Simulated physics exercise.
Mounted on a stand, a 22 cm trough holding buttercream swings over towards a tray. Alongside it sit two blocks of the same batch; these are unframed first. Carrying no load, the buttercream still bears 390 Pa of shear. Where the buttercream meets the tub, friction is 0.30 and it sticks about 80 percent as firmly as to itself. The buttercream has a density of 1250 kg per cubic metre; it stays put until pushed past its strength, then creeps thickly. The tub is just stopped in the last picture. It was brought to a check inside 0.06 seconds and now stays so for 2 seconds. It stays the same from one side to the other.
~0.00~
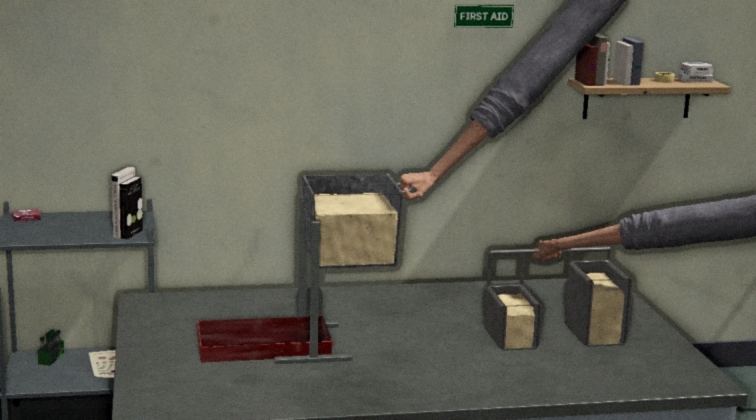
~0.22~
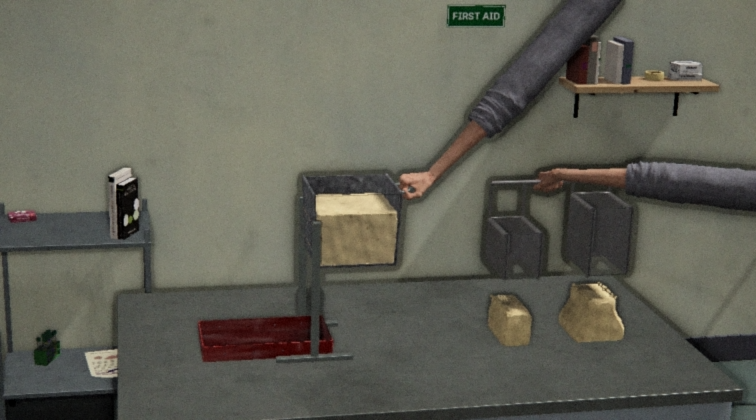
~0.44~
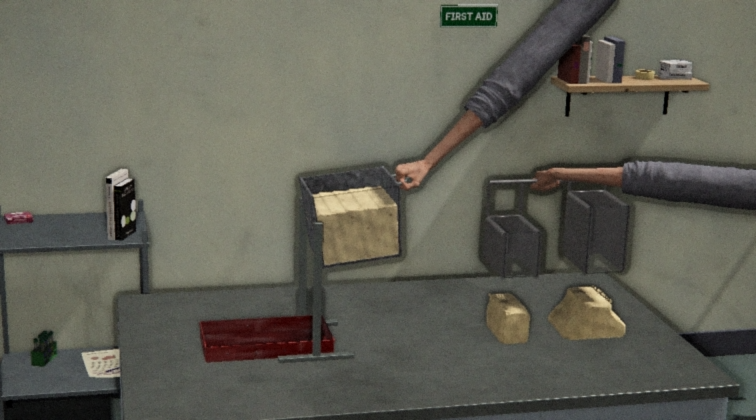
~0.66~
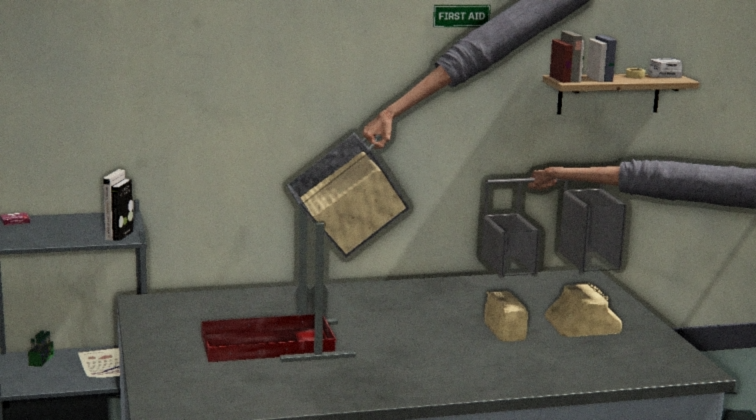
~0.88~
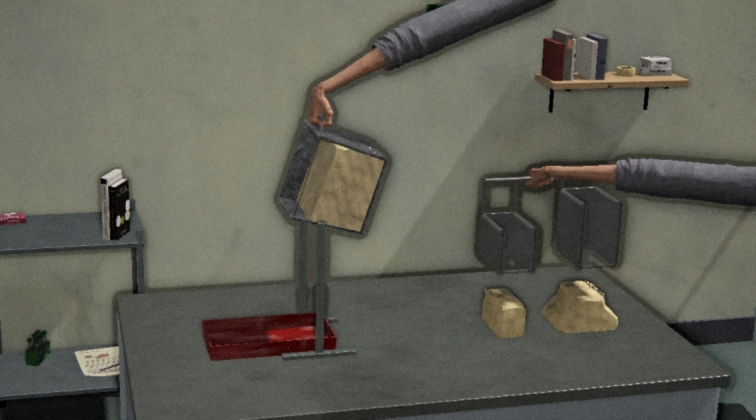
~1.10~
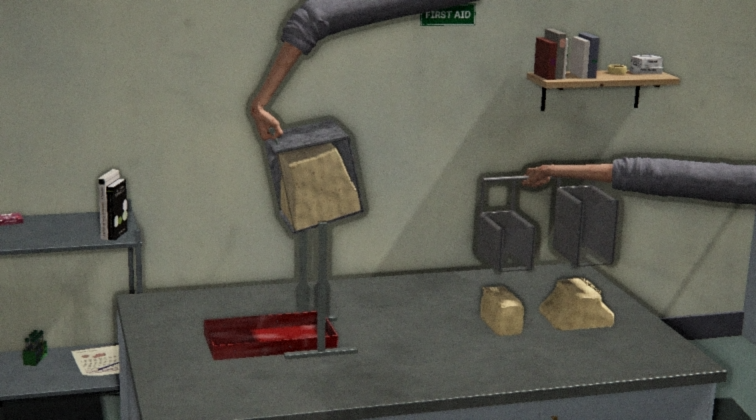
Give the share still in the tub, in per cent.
27 %.
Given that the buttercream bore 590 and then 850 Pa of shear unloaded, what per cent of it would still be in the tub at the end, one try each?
35 %, then 45 %.
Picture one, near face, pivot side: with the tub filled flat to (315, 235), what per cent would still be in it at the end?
Roughly 45 per cent would still be in the tub at the end.
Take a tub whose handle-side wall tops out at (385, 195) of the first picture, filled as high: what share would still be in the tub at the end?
Some 35 percent would still be in the tub at the end.
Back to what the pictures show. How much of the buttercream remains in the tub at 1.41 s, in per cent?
Near 35 %.
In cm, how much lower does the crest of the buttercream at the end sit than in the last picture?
17 cm or so.
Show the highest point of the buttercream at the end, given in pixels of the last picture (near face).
On the near face, the top ends up close to (336, 201).
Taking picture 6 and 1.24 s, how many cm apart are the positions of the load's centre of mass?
Something like 10 cm, I'd say.
After 1.24 s, the tub is at 102 degrees and holds 66 %.
After 1.41 s, the tub is at 102 degrees and holds 33 %.
After 1.58 s, the tub is at 102 degrees and holds 28 %.
After 1.75 s, the tub is at 102 degrees and holds 27 %.
After 3.10 s, at the end, the tub is at 102 degrees and holds 27 %.
